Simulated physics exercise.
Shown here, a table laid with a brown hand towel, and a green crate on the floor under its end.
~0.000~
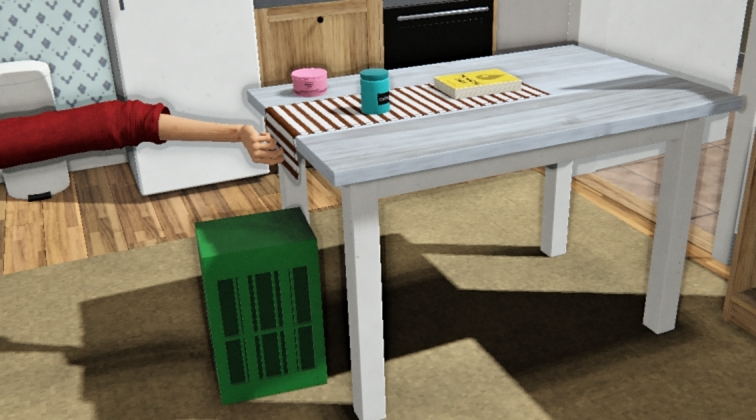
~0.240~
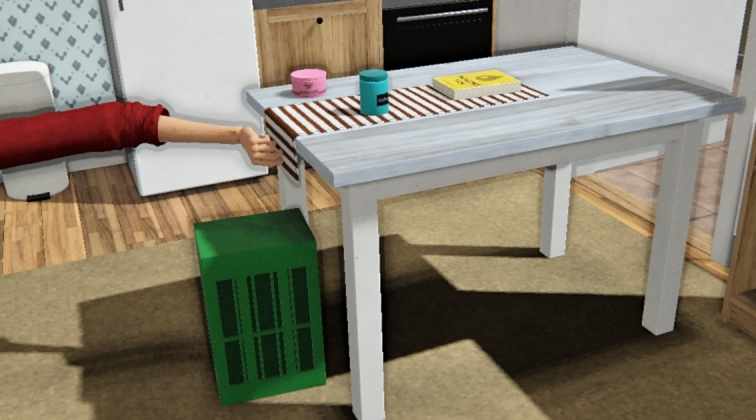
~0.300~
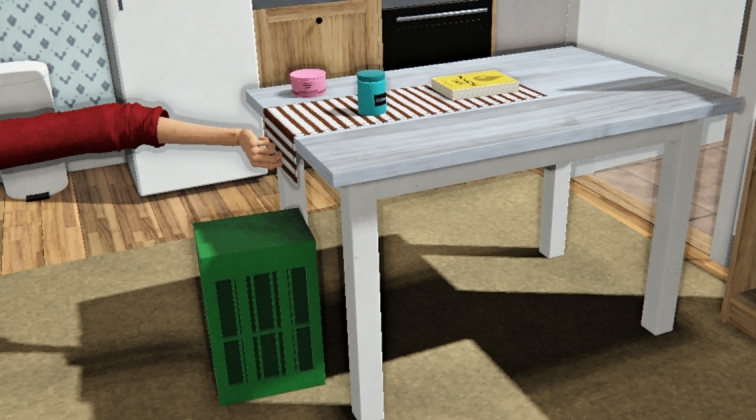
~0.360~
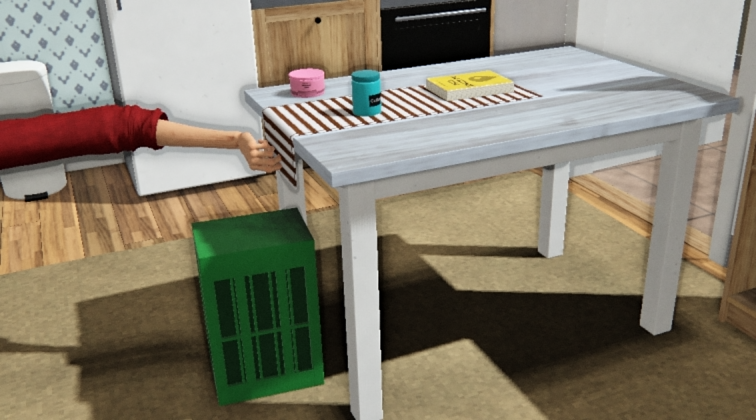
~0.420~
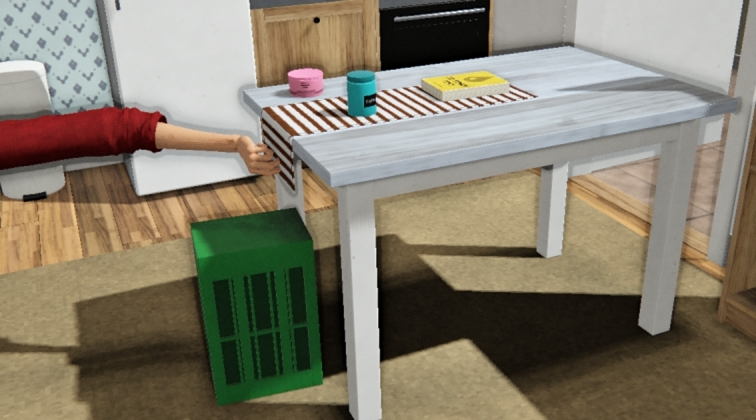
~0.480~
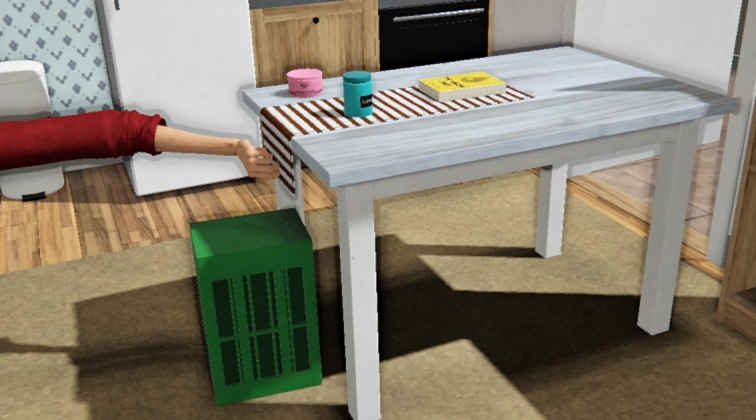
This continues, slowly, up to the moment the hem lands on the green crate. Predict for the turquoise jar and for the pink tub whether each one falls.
The turquoise jar does not fall. The pink tub does not fall.
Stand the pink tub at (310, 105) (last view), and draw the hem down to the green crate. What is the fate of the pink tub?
In that case it comes down.
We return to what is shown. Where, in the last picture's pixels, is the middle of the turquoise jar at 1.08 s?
Around (321, 100).
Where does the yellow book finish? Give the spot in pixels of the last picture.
In the last view its middle is at (420, 92).
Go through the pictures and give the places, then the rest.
The first frame shows hand towel end (299, 183); turquoise jar (374, 72); pink tub (309, 73); yellow book (477, 78); top of the crate (241, 242).
The second frame shows hand towel end (299, 185), far hem (550, 96); pink tub (308, 73); pink tub stands beside the cloth.
The third frame shows hand towel end (297, 187); turquoise jar (371, 73).
The fourth frame shows hand towel end (297, 190), far hem (543, 97); pink tub (307, 73).
The fifth frame shows hand towel end (295, 194); turquoise jar (361, 74).
The sixth frame shows hand towel end (296, 198), far hem (535, 98); turquoise jar (357, 74); pink tub (305, 73); top of the crate (236, 243).
After 1.08 s, hem on the crate; jar carried along near (321, 100); tub unmoved.
After 1.42 s, hem on the crate; jar carried along near (310, 101); tub unmoved.
At rest, hem on the crate; jar carried along near (310, 101); tub unmoved. The turquoise jar keeps clear of the edge and the pink tub stays on the table.
